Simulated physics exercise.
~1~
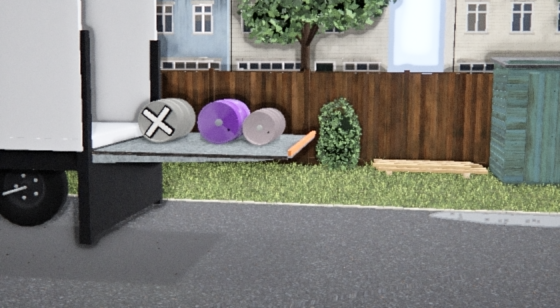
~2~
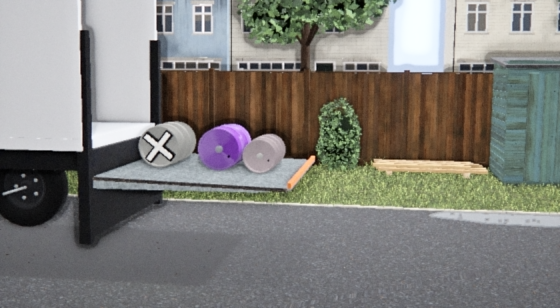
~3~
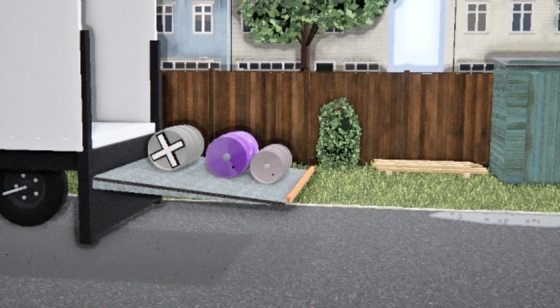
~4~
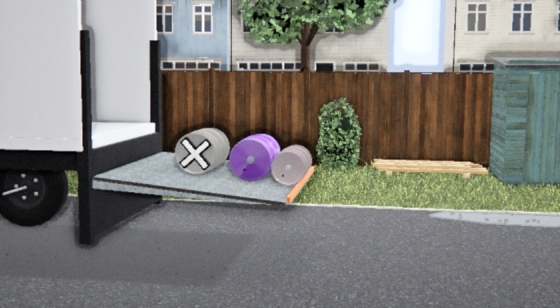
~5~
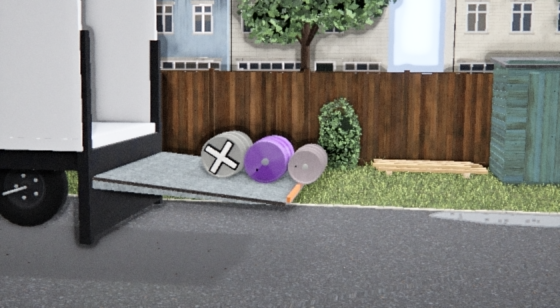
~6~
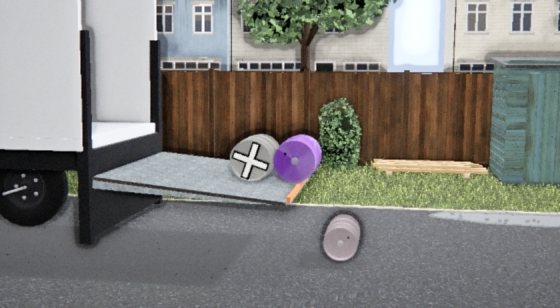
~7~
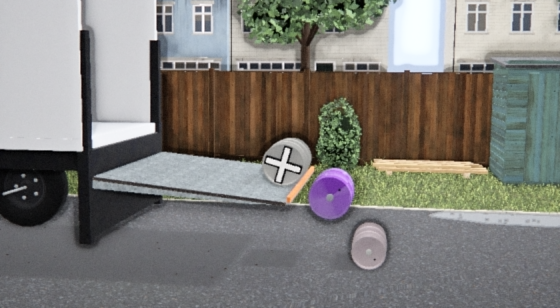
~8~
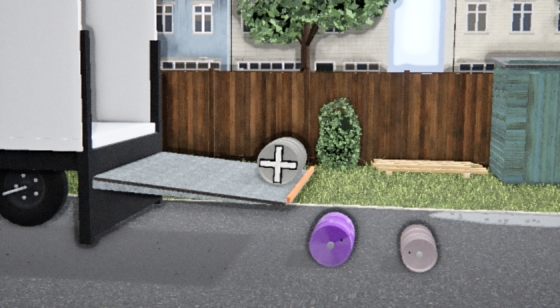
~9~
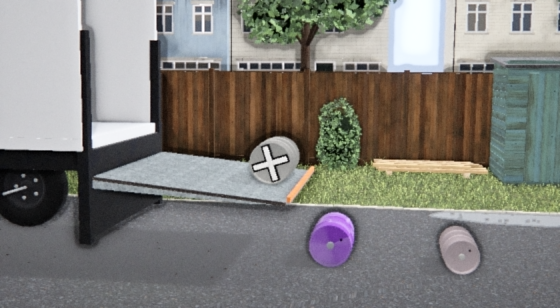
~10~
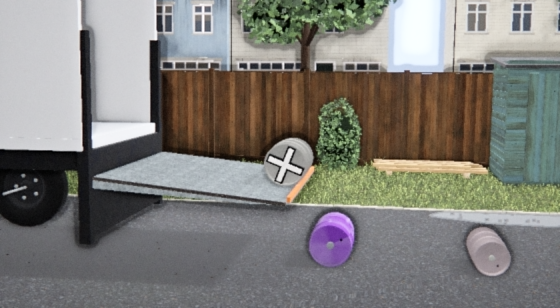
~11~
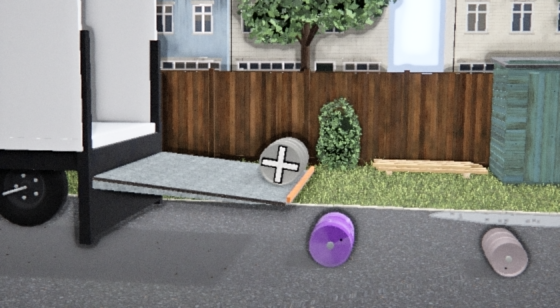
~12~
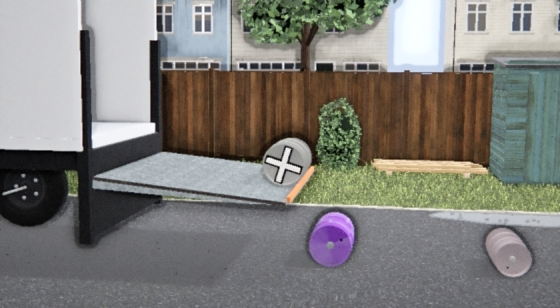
A purple keg lies between a grey one crossed in white and a smaller pinkish-grey one on the tail-lift of a white truck, seen from the side on a street with a wooden fence, a bush and houses behind. The plate lowers, then tilts down to the right, and all three kegs roll toward the orange flap at its edge. The pinkish keg goes over first and drops to the road, rolling away right. The purple keg follows over the flap and settles on the road just below. The crossed keg rocks back slightly and stays against the flap.
